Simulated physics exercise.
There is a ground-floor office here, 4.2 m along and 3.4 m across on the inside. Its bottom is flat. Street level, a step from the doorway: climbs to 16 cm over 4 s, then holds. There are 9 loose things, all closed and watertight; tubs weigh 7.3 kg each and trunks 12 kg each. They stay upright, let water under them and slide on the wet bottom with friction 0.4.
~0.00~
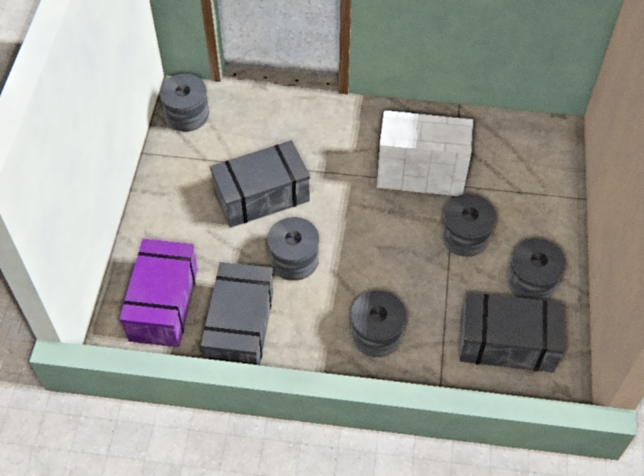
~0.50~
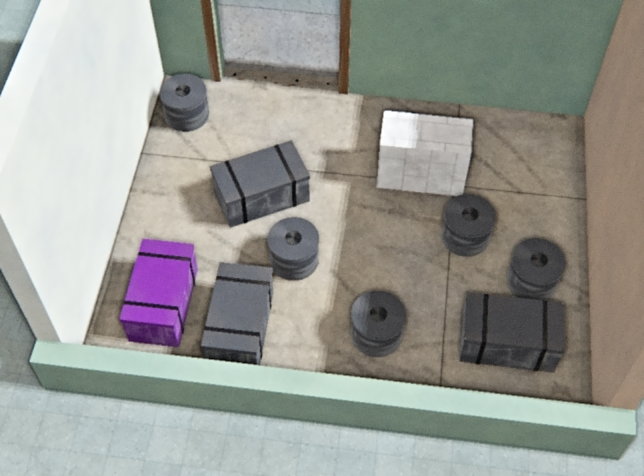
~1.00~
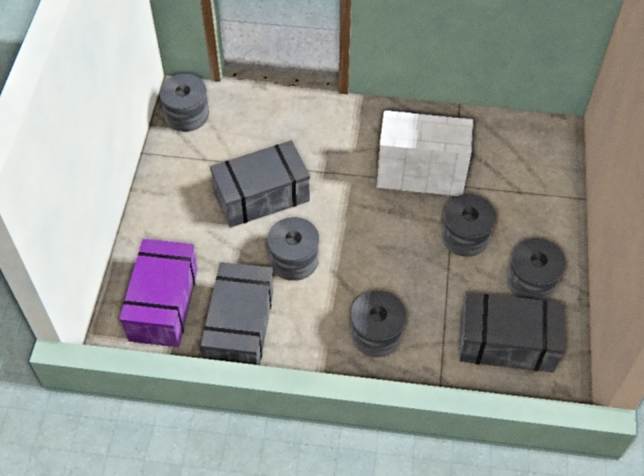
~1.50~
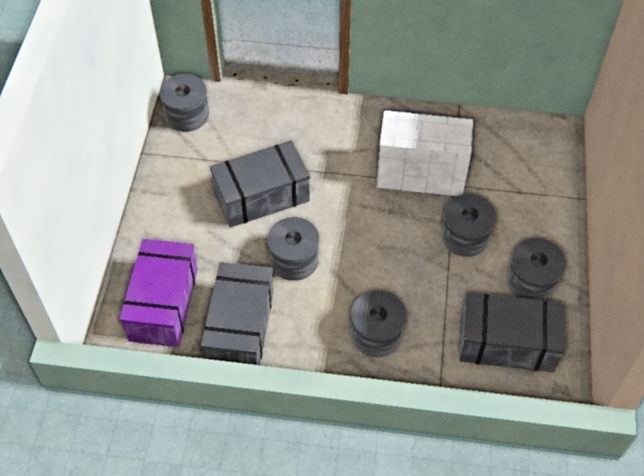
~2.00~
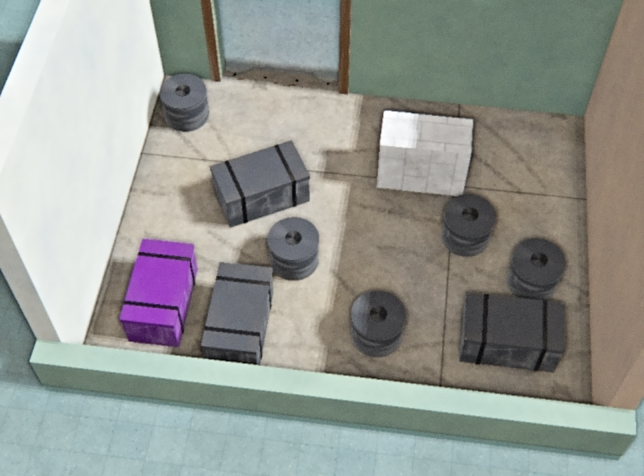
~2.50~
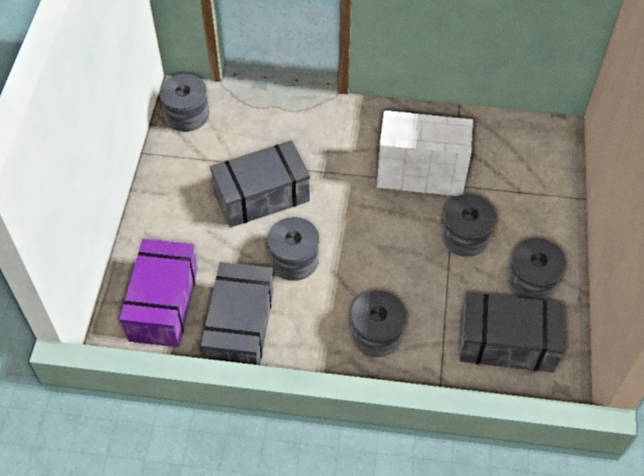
In the video, a purple trunk, dark trunks, round dark objects and a pale block stay still in a room while the ground outside turns bluish with water, and a thin, shallow patch then spreads just inside the doorway.
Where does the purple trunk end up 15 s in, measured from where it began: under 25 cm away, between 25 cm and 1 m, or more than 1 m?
It ends up more than 1 m from its start.
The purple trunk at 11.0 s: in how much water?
I'd say around 10 cm.
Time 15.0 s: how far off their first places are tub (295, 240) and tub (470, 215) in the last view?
Net displacement, in order: 250 cm; 140 cm.
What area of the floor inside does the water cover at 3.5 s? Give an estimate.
About 1.5 m2.
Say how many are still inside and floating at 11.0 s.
Count: 7.
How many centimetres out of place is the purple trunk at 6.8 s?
By that time, close to 30 cm.
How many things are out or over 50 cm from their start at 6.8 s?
2.
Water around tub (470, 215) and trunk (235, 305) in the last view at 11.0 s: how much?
Depths: Near 3 cm, then near 9 cm.
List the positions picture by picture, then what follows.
The first picture shows the purple trunk at (158, 281) rests on the ground; 0.0 m2 under water; 0 of 9 have shifted.
The second picture shows the purple trunk at (158, 281) rests on the ground; 0.0 m2 under water; 0 of 9 have shifted.
The third picture shows the purple trunk at (158, 281) rests on the ground; water covers 0.0 m2; 0 of 9 have shifted.
The fourth picture shows the purple trunk at (158, 281) rests on the ground; water covers 0.0 m2; 0 of 9 have shifted.
The fifth picture shows the purple trunk at (158, 281) rests on the ground; water covers 0.0 m2; 0 of 9 have shifted.
The sixth picture shows the purple trunk at (158, 281), on the bottom; 0.2 m2 under water; 0 of 9 have shifted.
After 3.5 s the purple trunk is near (158, 281), 0.0 m from its start, aground; 0 afloat.
After 6.8 s the purple trunk is near (157, 308), 0.3 m from its start, afloat; 3 afloat.
After 11.0 s the purple trunk is near (299, 306), 1.2 m from its start, afloat; 7 afloat.
After 15.0 s the purple trunk is near (528, 262), 3.1 m from its start, afloat; 9 afloat.
